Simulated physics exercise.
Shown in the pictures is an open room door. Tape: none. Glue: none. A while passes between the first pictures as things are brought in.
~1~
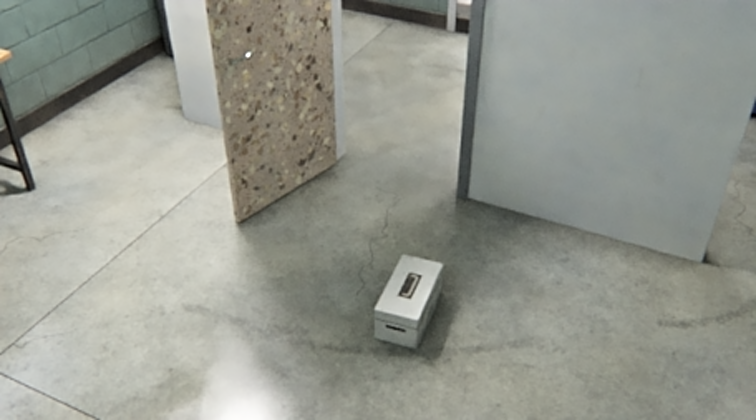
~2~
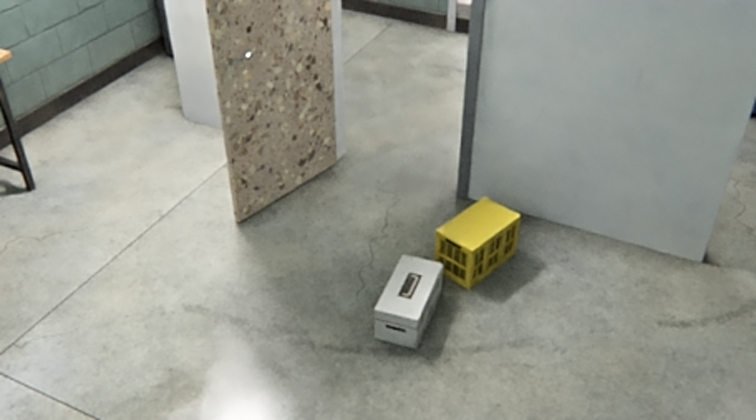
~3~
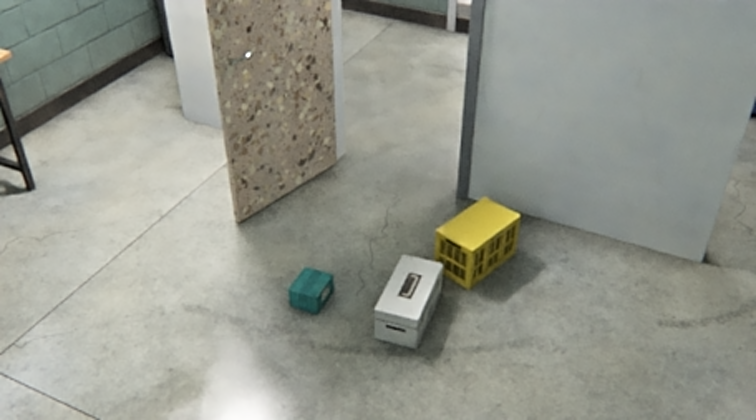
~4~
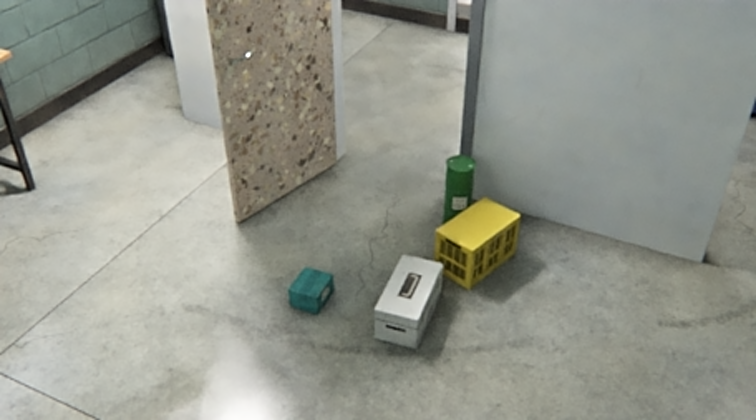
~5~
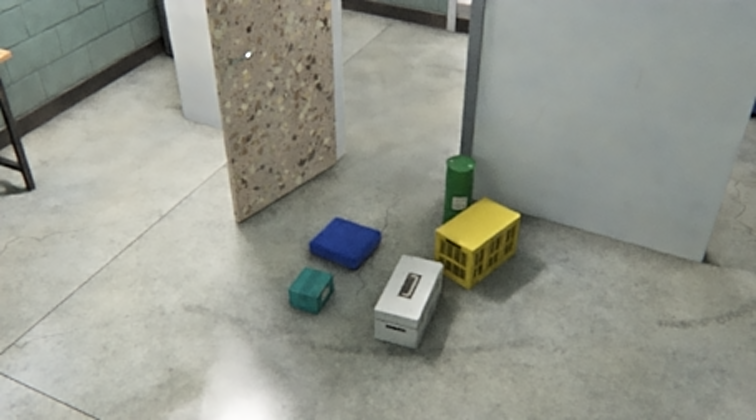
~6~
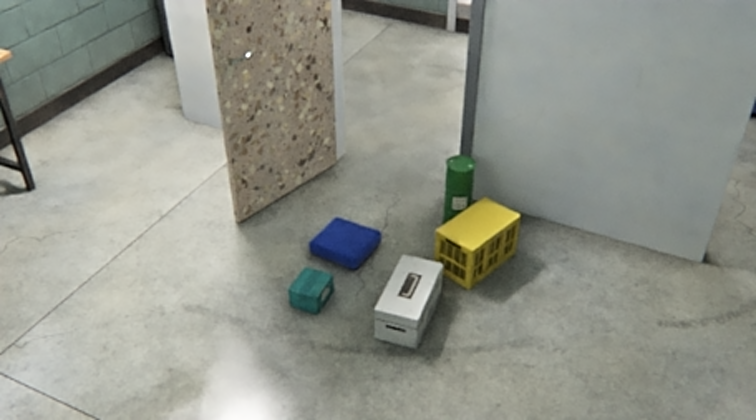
To begin with, a white toolbox sits alone on the concrete floor near a wide-open door. A yellow crate appears behind it to the right, then a turquoise parcel to its left, a green canister behind the crate and a blue cushion behind the parcel, while the door stays still.
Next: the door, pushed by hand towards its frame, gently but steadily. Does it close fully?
The opening is covered.
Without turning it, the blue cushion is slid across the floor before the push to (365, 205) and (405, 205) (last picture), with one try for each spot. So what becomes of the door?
On the first go it makes it all the way, and on the second it doesn't make it all the way.
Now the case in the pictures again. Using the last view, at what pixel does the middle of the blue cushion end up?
Near pixel (401, 251).
Then, 1.10 s past the last view, open by 61°; blue cushion displaced a little near (366, 246).
Then, 1.40 s past the last view, open by 43°; blue cushion displaced about its own width near (396, 251).
Finally, open by 0°; moved from the start, blue cushion; the other 4 still in place. Final places as the last picture's camera would see them, blue cushion near (401, 251).
